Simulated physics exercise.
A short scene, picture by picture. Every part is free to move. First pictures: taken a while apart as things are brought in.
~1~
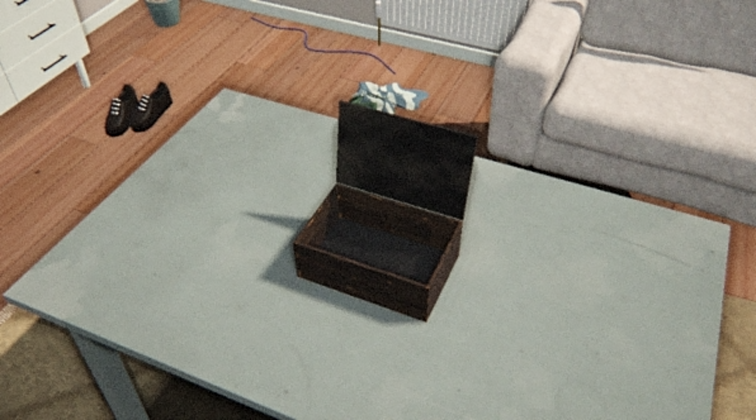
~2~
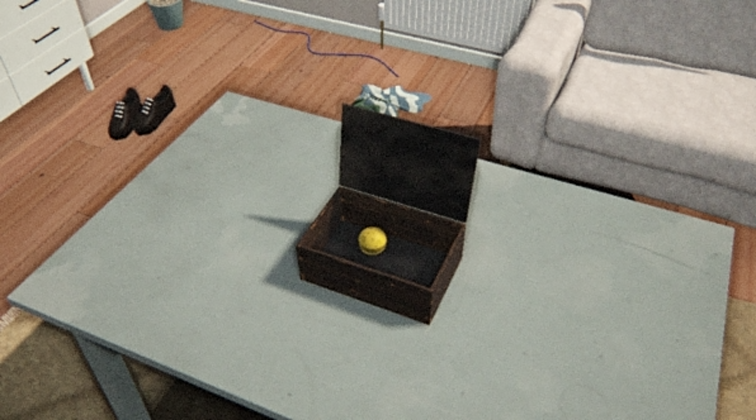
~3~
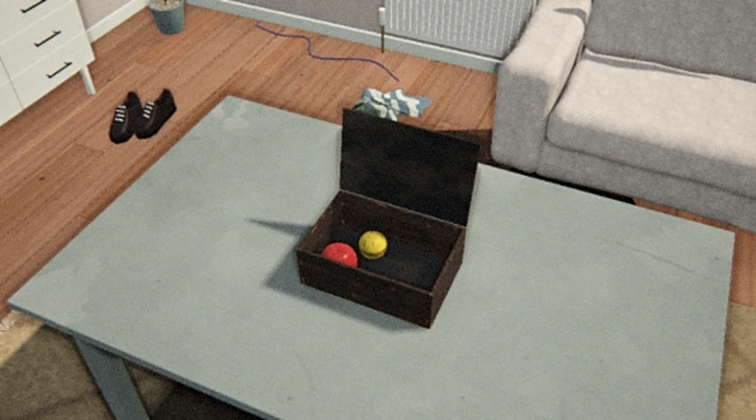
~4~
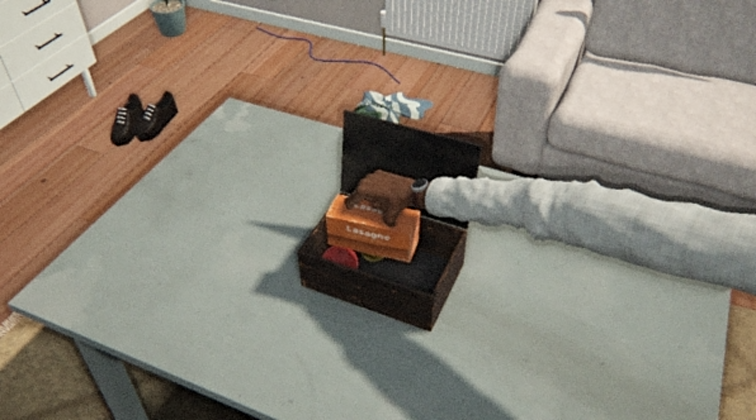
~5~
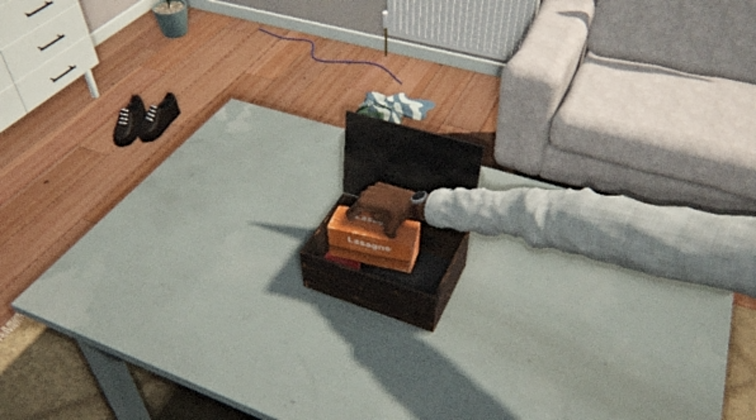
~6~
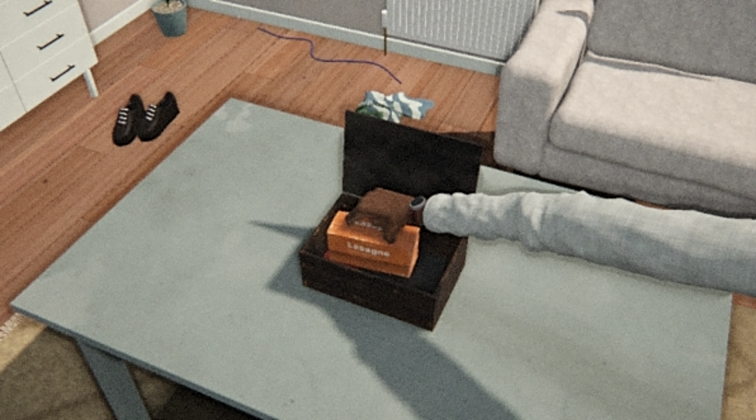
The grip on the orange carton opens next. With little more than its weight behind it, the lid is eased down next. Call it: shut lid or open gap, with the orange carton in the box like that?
Open gap.
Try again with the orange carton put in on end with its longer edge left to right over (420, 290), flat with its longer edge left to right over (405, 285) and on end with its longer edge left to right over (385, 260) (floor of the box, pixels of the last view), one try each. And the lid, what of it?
Case one lid open, case two lid shut, case three lid shut.
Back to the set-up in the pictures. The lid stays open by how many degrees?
Some 25 degrees above the rim, more or less.
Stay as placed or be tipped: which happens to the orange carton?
Once everything settles, the orange carton ends up at a slant.
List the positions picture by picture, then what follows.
In the first picture, the last thing is not in view yet.
In the second picture, the last thing is not in view yet.
In the third picture, the last thing is not in view yet.
In the fourth picture, coming down; orange carton (373, 228).
In the fifth picture, coming down; orange carton (374, 239).
In the sixth picture, in place under the hand; orange carton (374, 244).
Then, 0.90 s on from there, lid starting down; orange carton turned 33° from how it was put near (368, 256); red apple shifted a little.
Then, 1.60 s on from there, lid 60° above the rim; orange carton turned 33° from how it was put near (368, 257); red apple shifted a little.
Then, 2.50 s on from there, lid 27° above the rim; orange carton turned 33° from how it was put near (368, 257); red apple shifted a little.
In the end, lid 27° above the rim; moved from the start, orange carton; the other 2 unmoved. At the end, from the last picture's camera, orange carton near (368, 257).
